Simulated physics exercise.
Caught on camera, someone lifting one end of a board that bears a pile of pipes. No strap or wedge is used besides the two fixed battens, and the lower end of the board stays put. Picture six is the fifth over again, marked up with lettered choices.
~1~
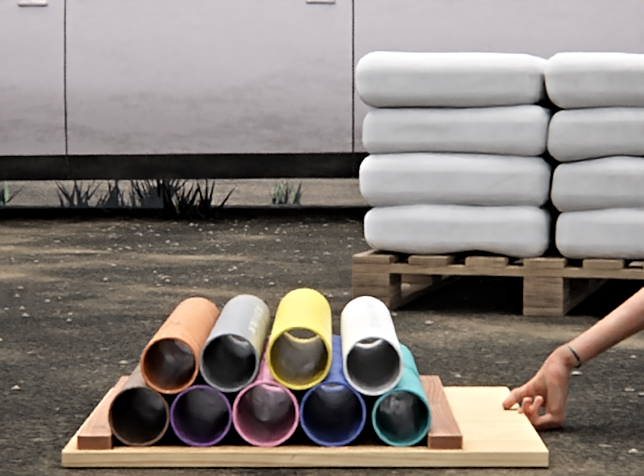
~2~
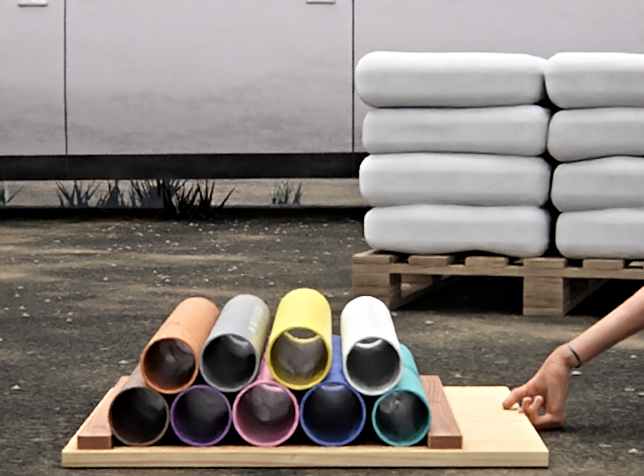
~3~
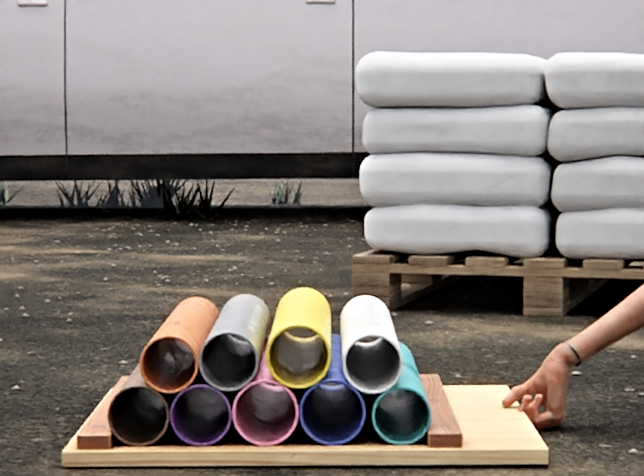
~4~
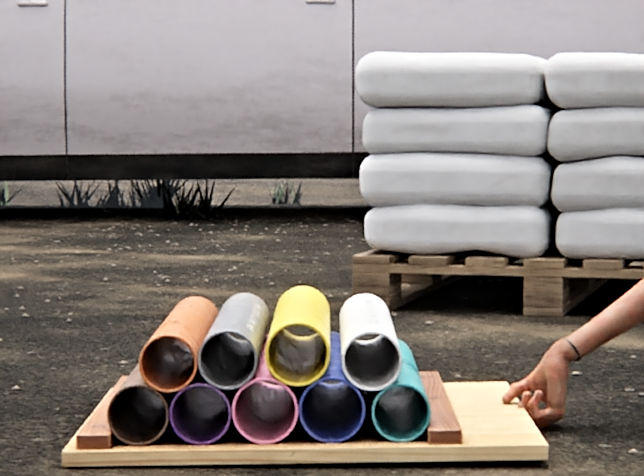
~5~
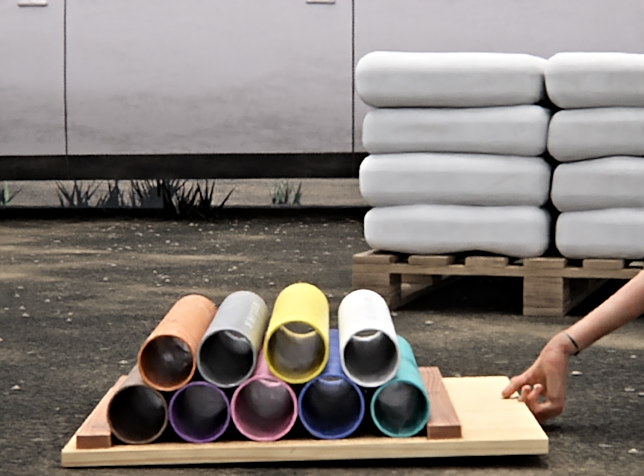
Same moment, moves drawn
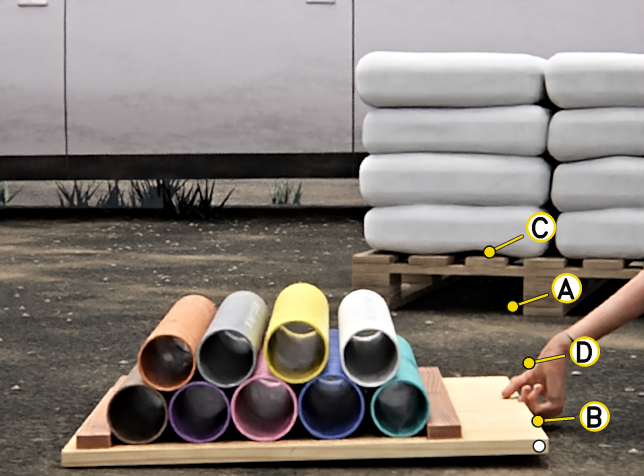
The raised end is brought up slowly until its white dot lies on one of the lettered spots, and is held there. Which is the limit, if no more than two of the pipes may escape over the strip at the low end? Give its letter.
At most to C.
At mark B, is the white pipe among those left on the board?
The white pipe: Yes.
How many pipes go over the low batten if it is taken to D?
With D, none.
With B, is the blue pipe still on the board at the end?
Yes.
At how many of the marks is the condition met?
Four of the four.
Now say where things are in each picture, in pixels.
In the first frame, pink pipe (266, 414); blue pipe (333, 414); turquoise pipe (402, 417).
In the second frame, turquoise pipe (402, 417); white pipe (373, 365).
In the third frame, board (308, 415); turquoise pipe (401, 416); white pipe (373, 364); brown pipe (139, 416).
In the fourth frame, board (307, 414); brown pipe (138, 415); purple pipe (200, 414).
In the fifth frame, board (307, 410); brown pipe (137, 414); purple pipe (200, 412).
On the marked copy, A at (513, 306); B at (538, 421); C at (489, 252); D at (529, 363); the white dot at (539, 446).
Following C. Soon after the start, board at 16°.
Later, board at 26°.
In the end, board at 26°, none over the low batten.
As for the rest, A none over the low batten; B none over the low batten; D none over the low batten.
